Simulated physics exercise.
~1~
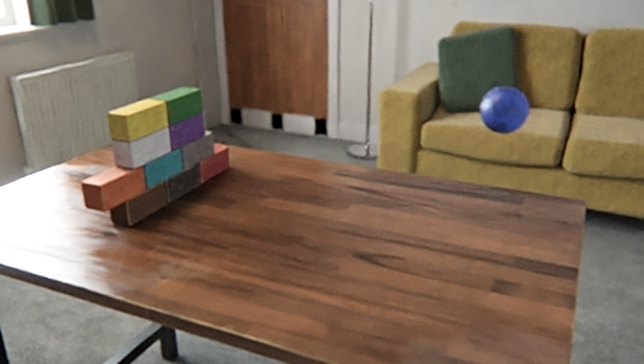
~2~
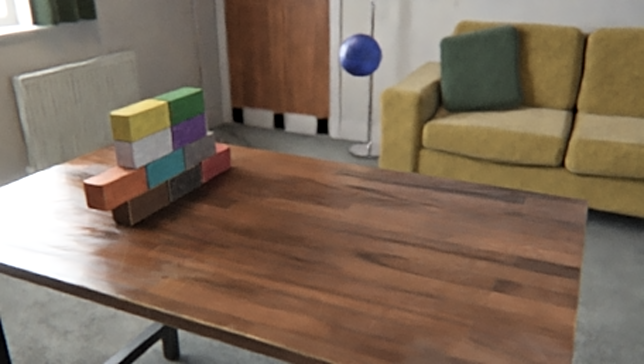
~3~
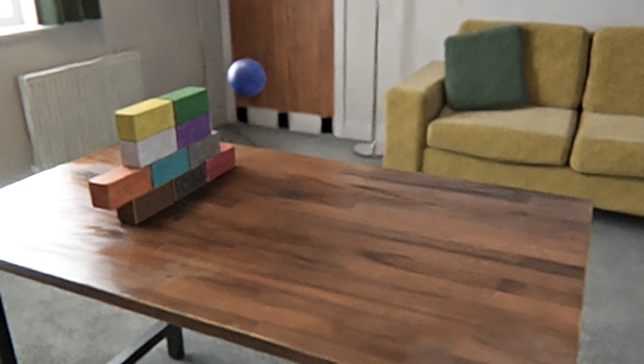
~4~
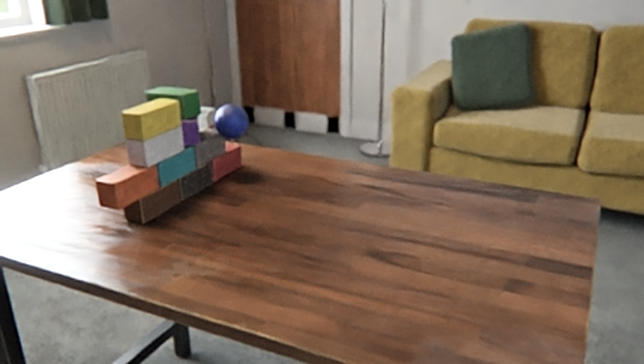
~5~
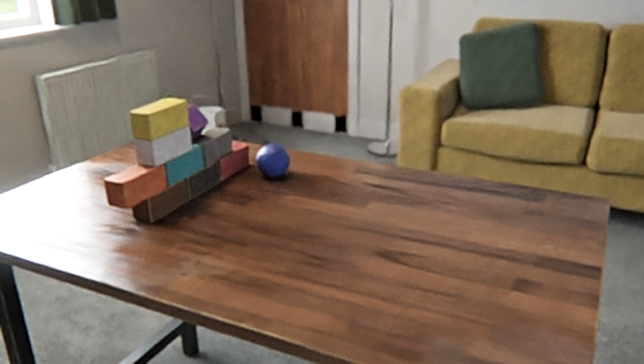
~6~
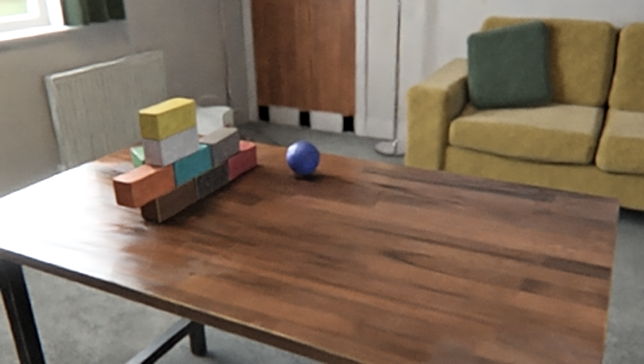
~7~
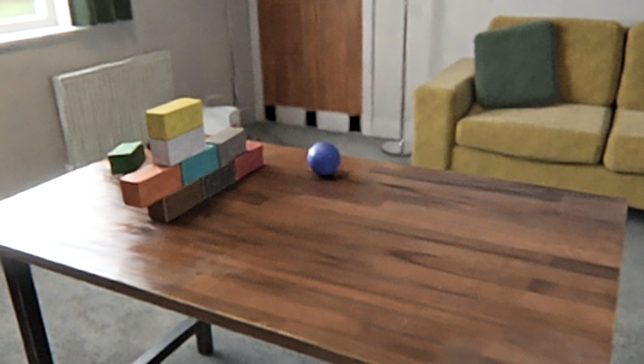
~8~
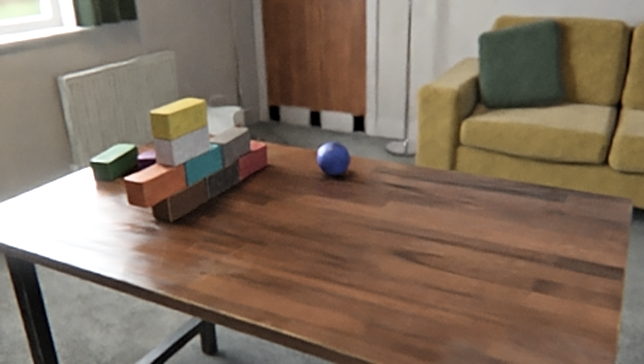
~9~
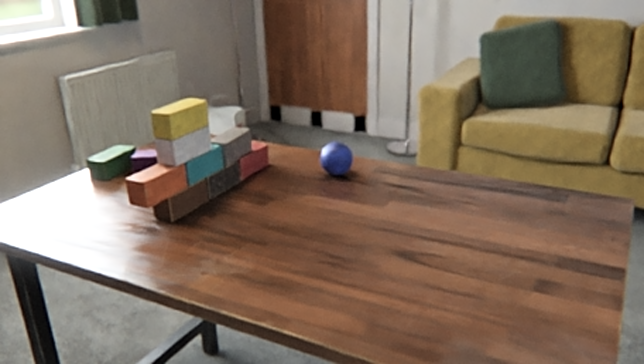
A blue ball flew in from the right and struck a stack of colored blocks on a wooden table, knocking the green and purple ones off the back, then rolled right and stopped while the rest of the pile stayed standing.
